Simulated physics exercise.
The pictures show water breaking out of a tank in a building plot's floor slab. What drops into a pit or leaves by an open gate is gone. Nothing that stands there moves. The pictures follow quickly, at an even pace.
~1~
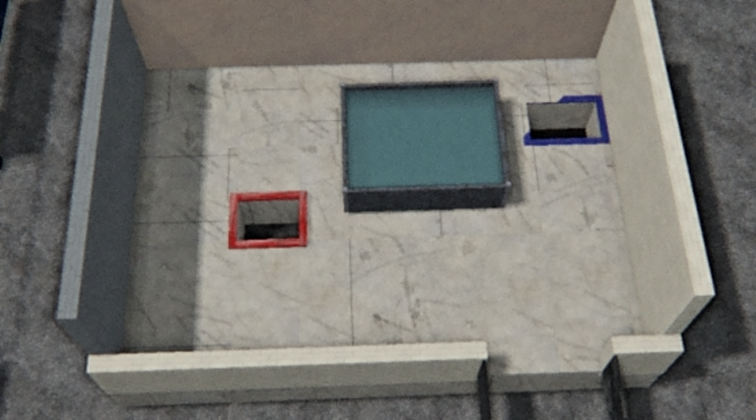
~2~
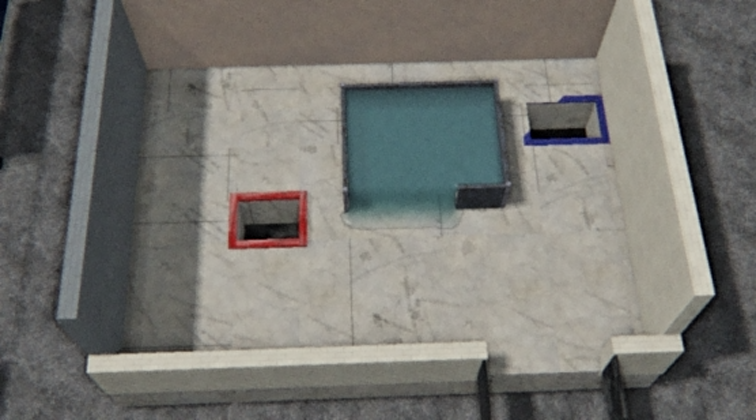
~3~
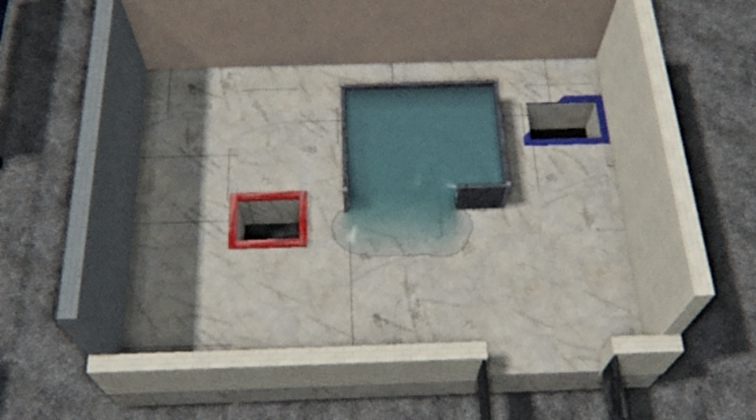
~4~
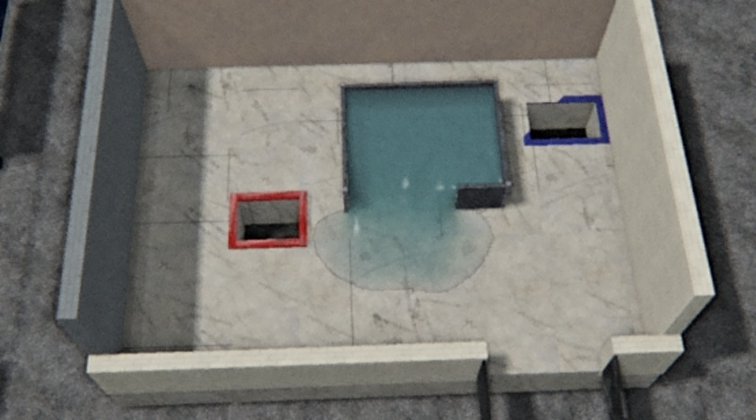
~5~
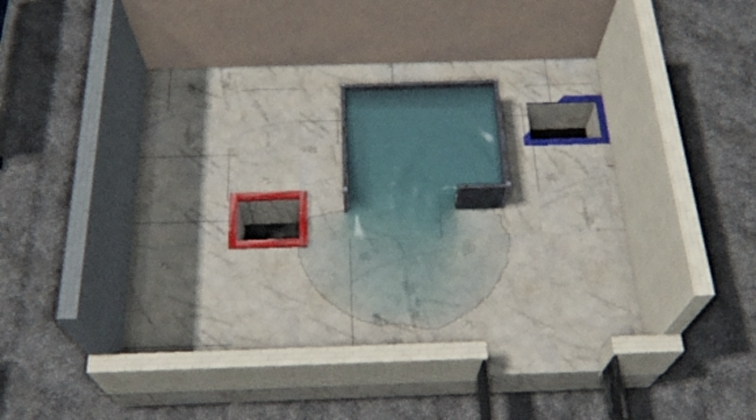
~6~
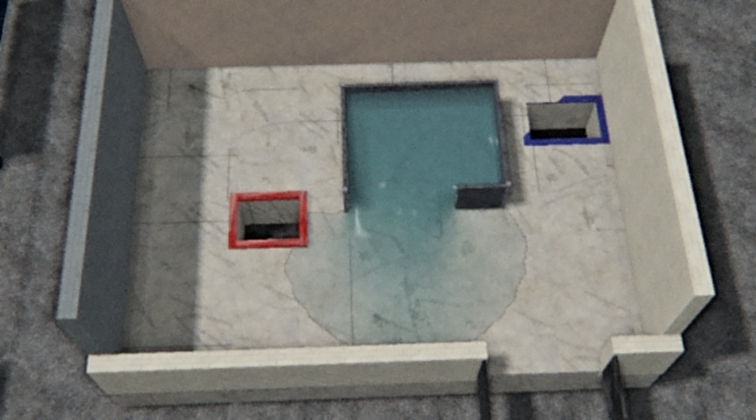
Water poured out through a gap that opened in the near side of a dark-edged tank and spread across the pale floor in a widening, rounded sheet, between the red-rimmed pit and right-hand wall.
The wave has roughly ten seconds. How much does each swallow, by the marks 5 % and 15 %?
The gate takes above 15 %; the blue pit takes from 5 to 15 %; the red pit takes not even 5 %.
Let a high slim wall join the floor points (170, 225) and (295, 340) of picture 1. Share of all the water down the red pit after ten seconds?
Roughly, in per cent: Red 8.
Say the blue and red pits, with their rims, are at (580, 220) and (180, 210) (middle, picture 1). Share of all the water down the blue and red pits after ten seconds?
In per cent: Blue 12, red 10.
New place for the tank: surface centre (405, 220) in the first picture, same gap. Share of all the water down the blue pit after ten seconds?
Parts in a hundred: Blue 15.
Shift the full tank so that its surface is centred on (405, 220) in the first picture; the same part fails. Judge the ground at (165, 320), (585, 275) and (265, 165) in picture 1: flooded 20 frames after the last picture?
One after the other: Flooded, under water, not flooded.
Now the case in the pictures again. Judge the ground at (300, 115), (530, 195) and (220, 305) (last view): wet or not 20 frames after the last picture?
In turn: Free of water, clear, wet.
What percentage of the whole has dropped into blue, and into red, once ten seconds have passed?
In turn 8 and 2 per cent.
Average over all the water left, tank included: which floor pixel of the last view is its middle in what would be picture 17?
Near (398, 240).
A moment on, water covers 25 % of the floor; the gate 1 %, the blue pit 0 %, the red pit 0 %.
Next, water covers 30 % of the floor; the gate 4 %, the blue pit 0 %, the red pit 0 %.
Then, water covers 50 % of the floor; the gate 8 %, the blue pit 0 %, the red pit 0 %.
Later, water covers 80 % of the floor; the gate 14 %, the blue pit 2 %, the red pit 0 %.
In the end, water covers 100 % of the floor; the gate 20 %, the blue pit 8 %, the red pit 1 %.
